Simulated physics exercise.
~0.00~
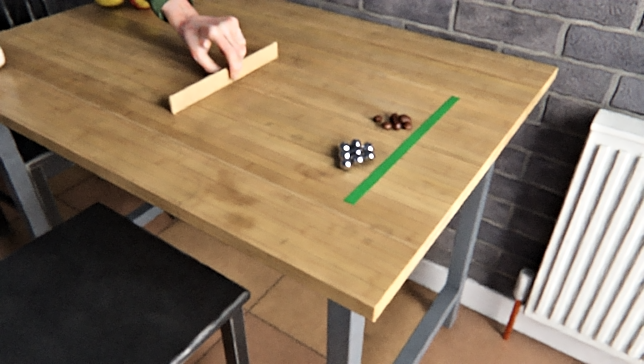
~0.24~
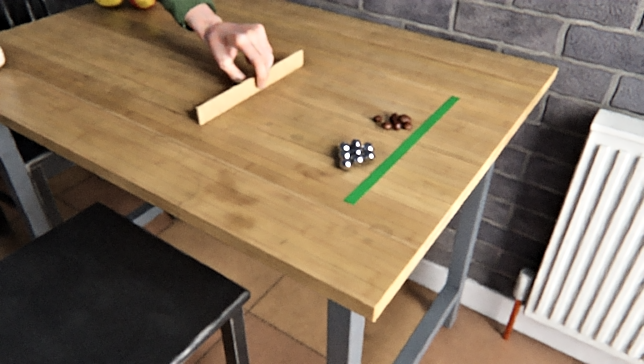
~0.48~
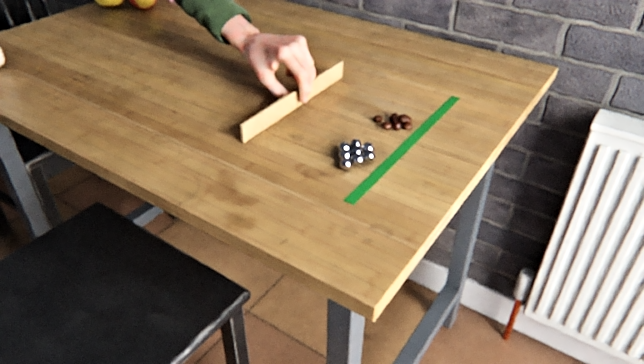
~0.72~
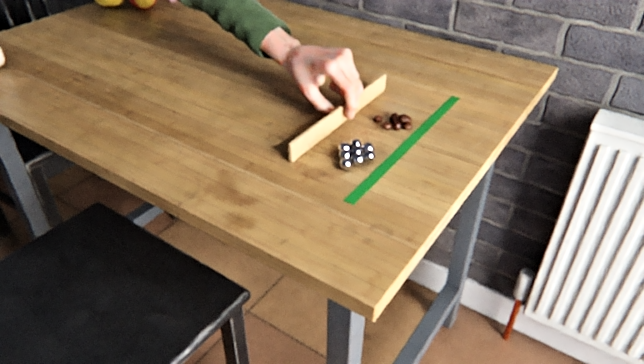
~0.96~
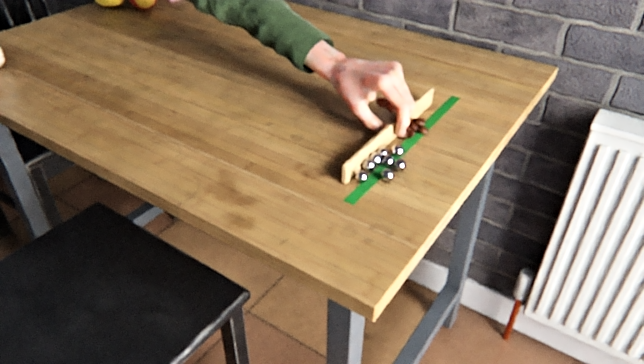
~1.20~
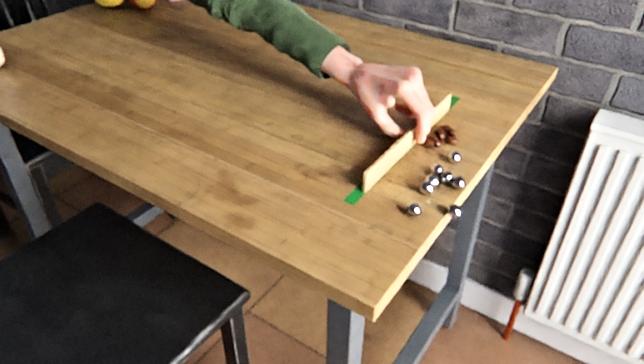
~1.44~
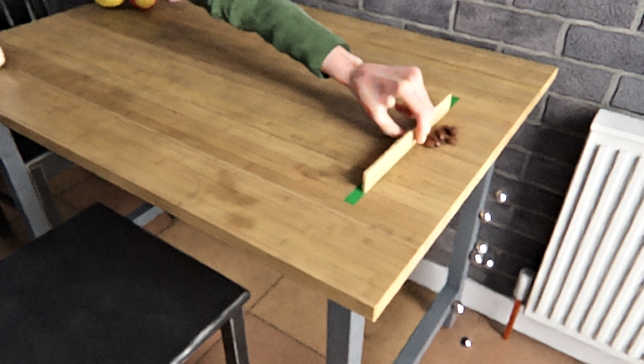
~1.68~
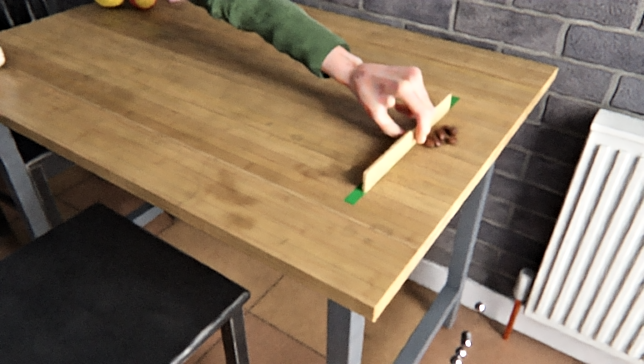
A hand slid an upright strip of card across a wooden table into two small heaps, stopping at the green tape. The shiny black-and-white pieces in front rolled on and dropped off the edge to the floor, while the brown ones behind stayed on the table.
